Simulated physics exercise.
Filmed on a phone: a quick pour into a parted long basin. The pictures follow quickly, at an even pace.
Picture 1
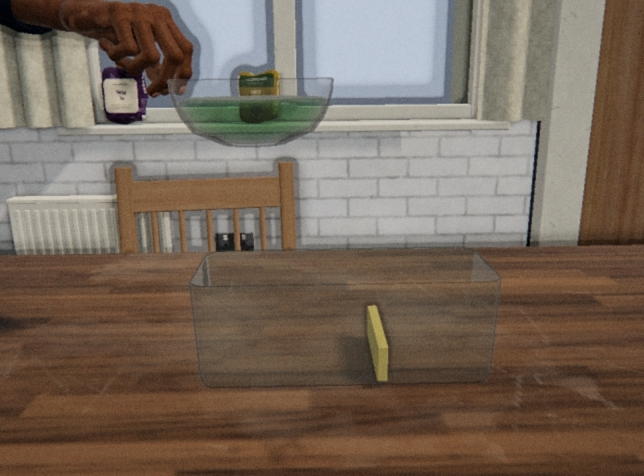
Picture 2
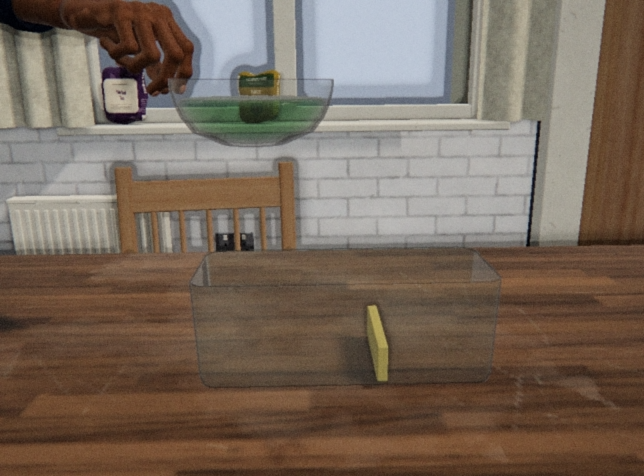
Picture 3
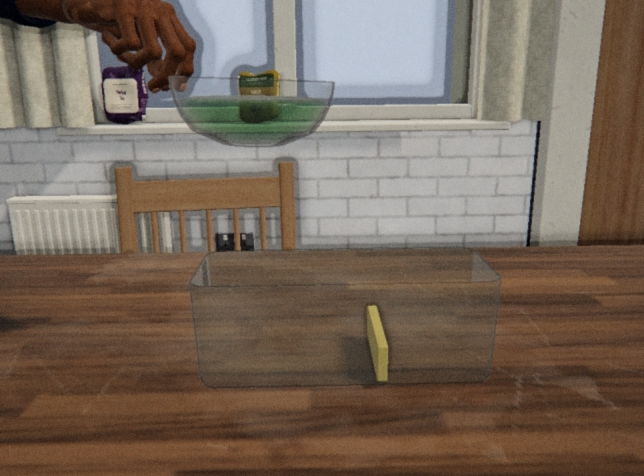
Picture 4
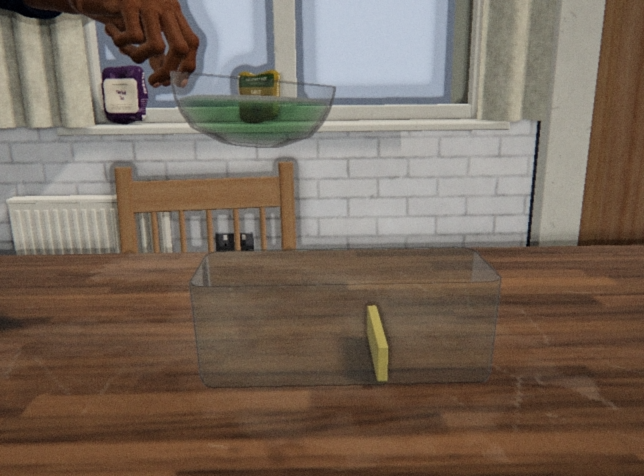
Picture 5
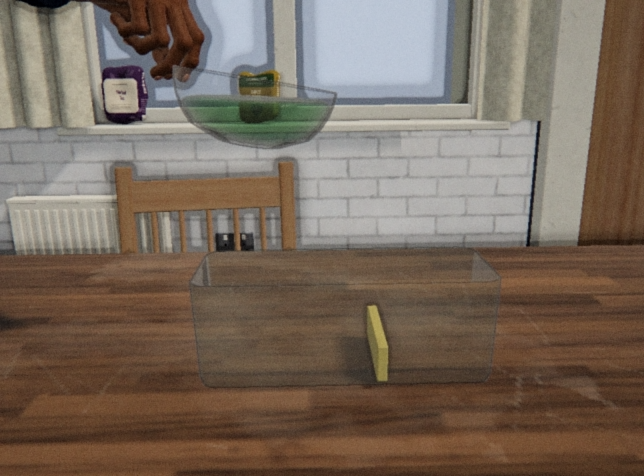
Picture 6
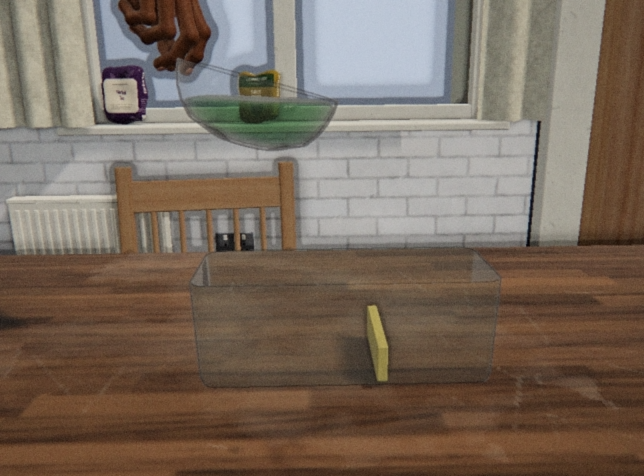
In a kitchen, a hand held a clear bowl of green liquid above a clear box with a yellow divider on a wooden table, then gradually tilted the bowl down toward the right.
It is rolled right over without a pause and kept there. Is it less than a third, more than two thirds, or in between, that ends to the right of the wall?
In the end from a third to two thirds is right of the wall.
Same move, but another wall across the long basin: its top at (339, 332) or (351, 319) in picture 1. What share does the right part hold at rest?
First some 80, then 80 per cent.
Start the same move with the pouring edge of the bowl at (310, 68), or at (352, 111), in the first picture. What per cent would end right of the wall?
In turn 45 and 70 in a hundred.
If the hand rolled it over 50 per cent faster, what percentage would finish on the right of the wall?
Near 45 %.
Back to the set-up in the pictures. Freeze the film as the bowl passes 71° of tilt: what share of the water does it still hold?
Close to 30 per cent.
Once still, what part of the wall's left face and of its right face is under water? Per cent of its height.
Some 20 per cent left and 70 right.
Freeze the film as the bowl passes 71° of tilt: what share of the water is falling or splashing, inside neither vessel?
It comes to 45 per cent or so.
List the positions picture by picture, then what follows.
It leans 0°; its right rim is at (332, 80); the water meets the walls at (179, 100) and (327, 99); the long basin's rim runs from (199, 269) to (487, 264); the wall's top is at (377, 326), in the first picture.
It leans 1°; its right rim is at (332, 81); the water meets the walls at (179, 100) and (327, 100), in the second picture.
It leans 3°; its right rim is at (333, 84); the water meets the walls at (180, 99) and (327, 101), in the third picture.
It leans 6°; its right rim is at (335, 89); the water meets the walls at (181, 98) and (328, 102), in the fourth picture.
It leans 10°; its right rim is at (336, 95); the water meets the walls at (184, 98) and (331, 103), in the fifth picture.
It leans 16°; its right rim is at (337, 103); the water meets the walls at (187, 98) and (334, 104), in the sixth picture.
A moment on, the bowl is tipped part way and 31 per cent is still to pour, 3 is left of the wall and 21 right of it.
Next, the bowl is tipped right over and 0 per cent is still to pour, 34 is left of the wall and 60 right of it.
Then the bowl is tipped right over and 0 per cent is still to pour, 39 is left of the wall and 60 right of it.
Later the bowl is tipped right over and 0 per cent is still to pour, 39 is left of the wall and 60 right of it.
In the end 39 per cent lies left of the wall, 60 right of it and 1 outside.
